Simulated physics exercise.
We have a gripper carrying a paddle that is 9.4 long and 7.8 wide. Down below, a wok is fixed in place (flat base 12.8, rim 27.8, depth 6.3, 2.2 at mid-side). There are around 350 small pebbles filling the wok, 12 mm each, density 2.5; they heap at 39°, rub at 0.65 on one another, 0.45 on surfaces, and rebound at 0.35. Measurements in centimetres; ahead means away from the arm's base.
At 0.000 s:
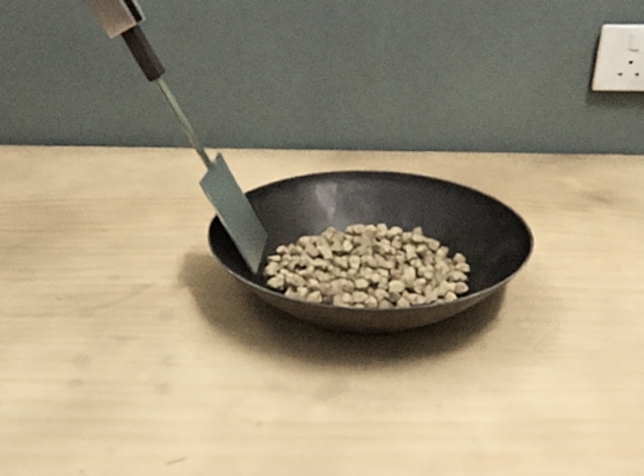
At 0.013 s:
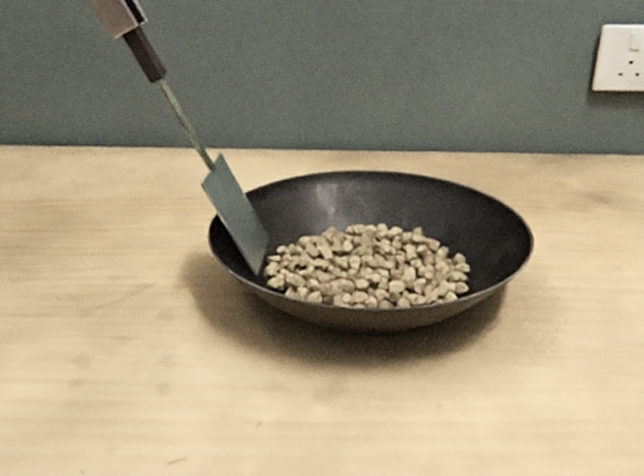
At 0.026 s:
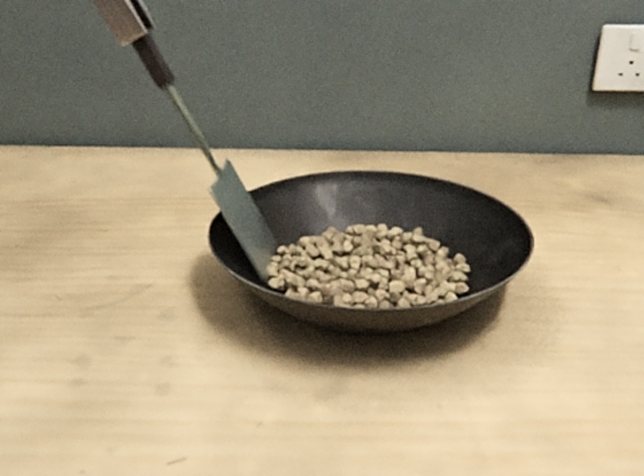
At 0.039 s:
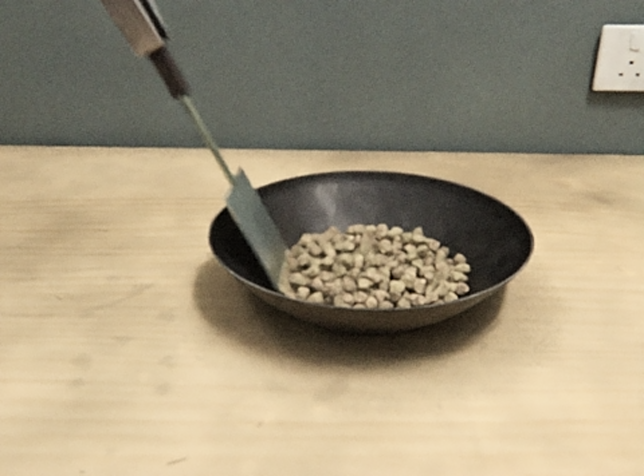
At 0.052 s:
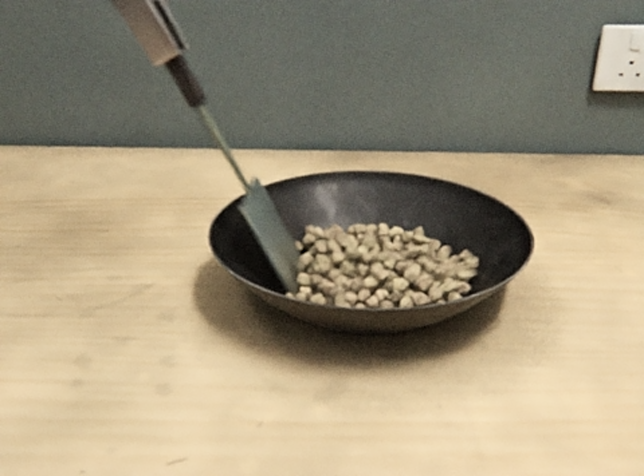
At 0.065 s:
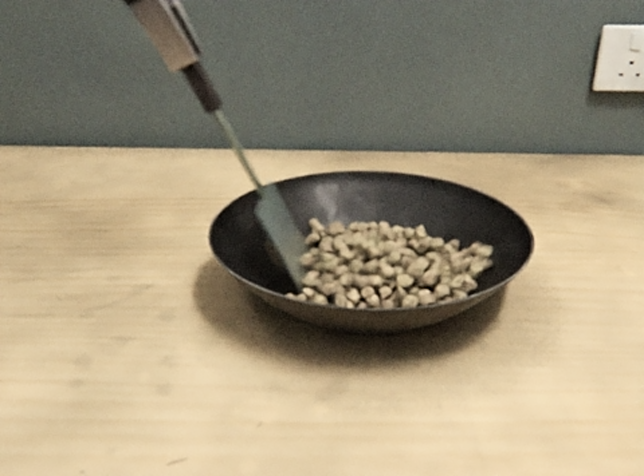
A gripper holds a slanted grey-green paddle at the left side of a black wok on a pale wooden table, seen from the front and slightly above. Small tan pebbles lie heaped in the wok, with a grey-green wall behind and a white socket at upper right. After barely moving at first, the paddle slides right, pushing the pebbles a little rightward, while the camera stays still.
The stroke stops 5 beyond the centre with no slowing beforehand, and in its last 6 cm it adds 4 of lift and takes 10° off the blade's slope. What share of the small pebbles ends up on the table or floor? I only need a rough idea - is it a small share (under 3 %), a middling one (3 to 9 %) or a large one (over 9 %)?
A middling one, 3 to 9 %.
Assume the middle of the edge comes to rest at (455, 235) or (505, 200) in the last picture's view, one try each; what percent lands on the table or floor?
The two tries give near 30 and near 50 in a hundred.
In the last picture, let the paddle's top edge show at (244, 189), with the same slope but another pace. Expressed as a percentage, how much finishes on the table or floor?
About 0 percent.
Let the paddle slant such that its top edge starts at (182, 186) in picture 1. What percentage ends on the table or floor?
Roughly 5%.
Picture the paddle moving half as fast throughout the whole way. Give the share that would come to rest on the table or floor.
Roughly 0 per cent, I'd say.
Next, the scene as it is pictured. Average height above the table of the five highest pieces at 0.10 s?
Somewhere near 7 cm, I'd say.
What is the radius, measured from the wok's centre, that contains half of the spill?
26 cm.
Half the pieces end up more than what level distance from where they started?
The figure is about 4 cm.
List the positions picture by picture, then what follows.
The first frame shows the paddle top edge at (210, 166), sloping 64°; upper third of the load around (367, 266), from x 270 to 460, top at y 230; 347 in the wok.
The second frame shows the paddle top edge at (211, 167), sloping 64°; upper third of the load around (367, 267), from x 270 to 460, top at y 230.
The third frame shows the paddle top edge at (219, 173), sloping 64°; upper third of the load around (367, 267), from x 270 to 460, top at y 230.
The fourth frame shows the paddle top edge at (233, 182), sloping 64°; upper third of the load around (370, 265), from x 280 to 460, top at y 230.
The fifth frame shows the paddle top edge at (249, 191), sloping 64°; upper third of the load around (382, 264), from x 285 to 470, top at y 230.
The sixth frame shows the paddle top edge at (264, 196), sloping 64°; upper third of the load around (388, 260), from x 275 to 485, top at y 225; 347 in the wok.
After 0.10 s, sloping 64°, highest piece 9 above the table; 347 in the wok.
After 0.13 s, sloping 60°, highest piece 14 above the table; 345 in the wok, 2 on the blade or in flight.
After 0.35 s, sloping 54°, highest piece 22 above the table; 327 in the wok, 11 on the table or floor, 9 on the blade or in flight.
After 1.40 s, sloping 54°, highest piece 7 above the table; 326 in the wok, 21 on the table or floor.
In the end, 326 in the wok, 21 on the table or floor. That is 6 % on the table or floor.
